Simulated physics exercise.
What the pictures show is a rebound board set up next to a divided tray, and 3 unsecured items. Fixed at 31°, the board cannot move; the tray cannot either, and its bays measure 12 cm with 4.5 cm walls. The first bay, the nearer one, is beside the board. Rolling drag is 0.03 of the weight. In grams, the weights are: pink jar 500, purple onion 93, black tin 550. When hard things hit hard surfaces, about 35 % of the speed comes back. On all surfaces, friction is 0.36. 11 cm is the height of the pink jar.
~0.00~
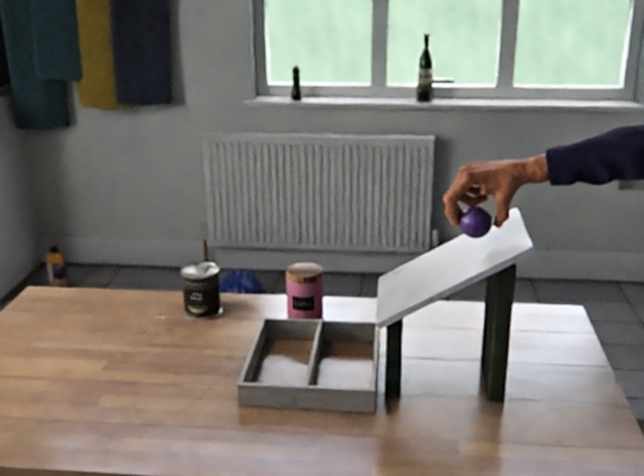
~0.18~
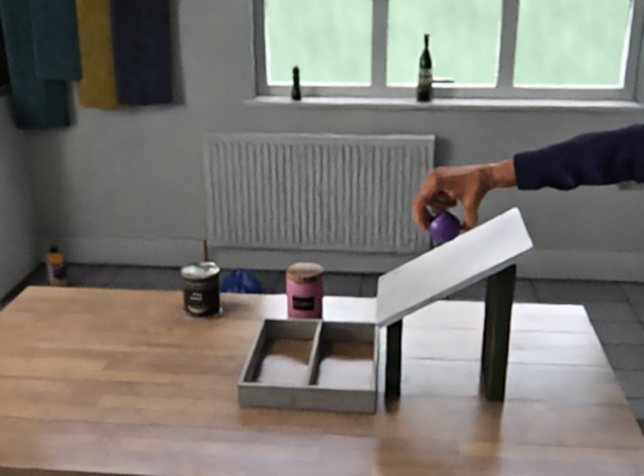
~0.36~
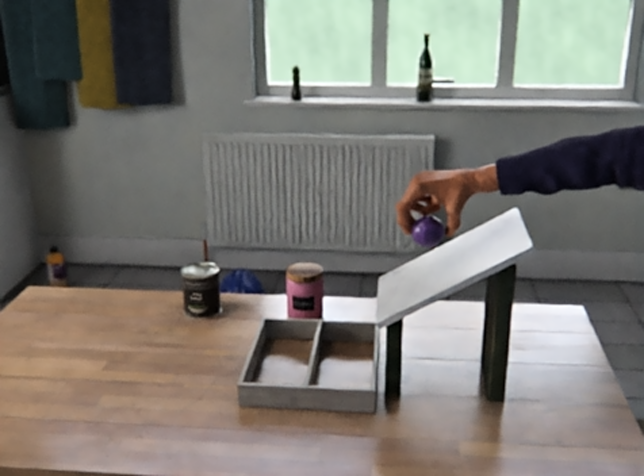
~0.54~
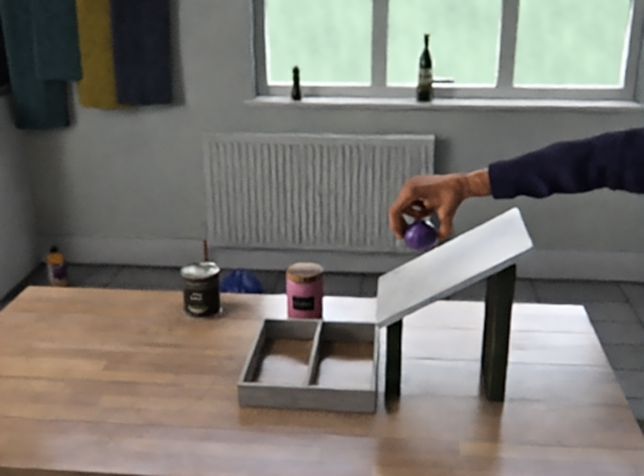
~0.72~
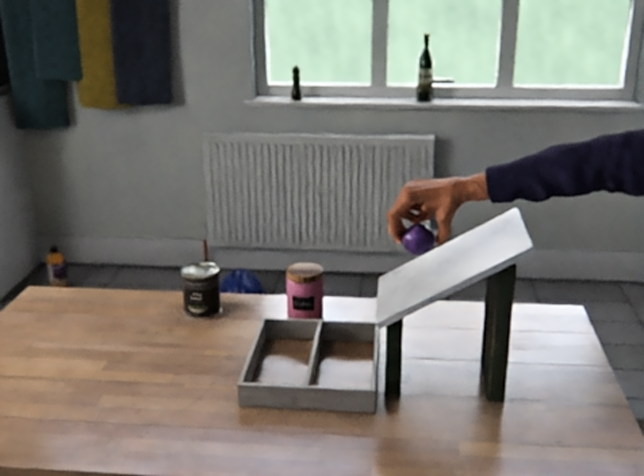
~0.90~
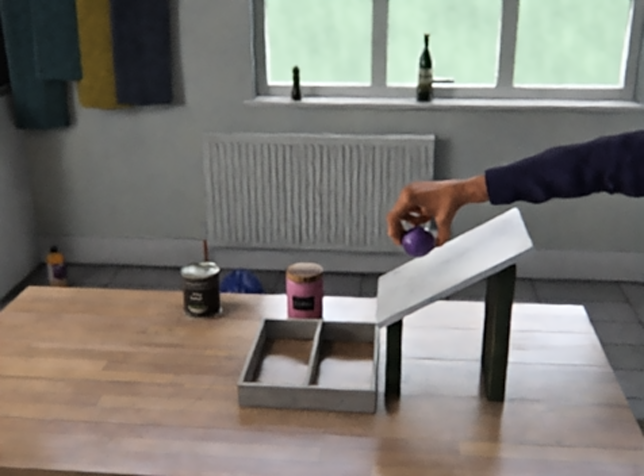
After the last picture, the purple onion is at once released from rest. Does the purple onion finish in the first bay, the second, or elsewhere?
It finishes in the front bay.
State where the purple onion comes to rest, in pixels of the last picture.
At roughly (349, 359).
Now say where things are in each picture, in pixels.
In the first picture, 11 cm from its drop point; purple onion (476, 222); pink jar (305, 291).
In the second picture, 5 cm from its drop point; purple onion (444, 227); pink jar (305, 291).
In the third picture, 3 cm from its drop point; purple onion (428, 231); pink jar (305, 291).
In the fourth picture, 1 cm from its drop point; purple onion (420, 235); pink jar (305, 291).
In the fifth picture, held still over the board; purple onion (419, 240); pink jar (305, 291).
In the sixth picture, held still over the board; purple onion (418, 242); pink jar (305, 291).
After 1.30 s, purple onion near (349, 302).
After 1.40 s, purple onion near (326, 335).
In the end (2.2 s), it is in the nearer bay; the bystanders under 4 cm from the start. At the end, from the last picture's camera, purple onion near (349, 360).
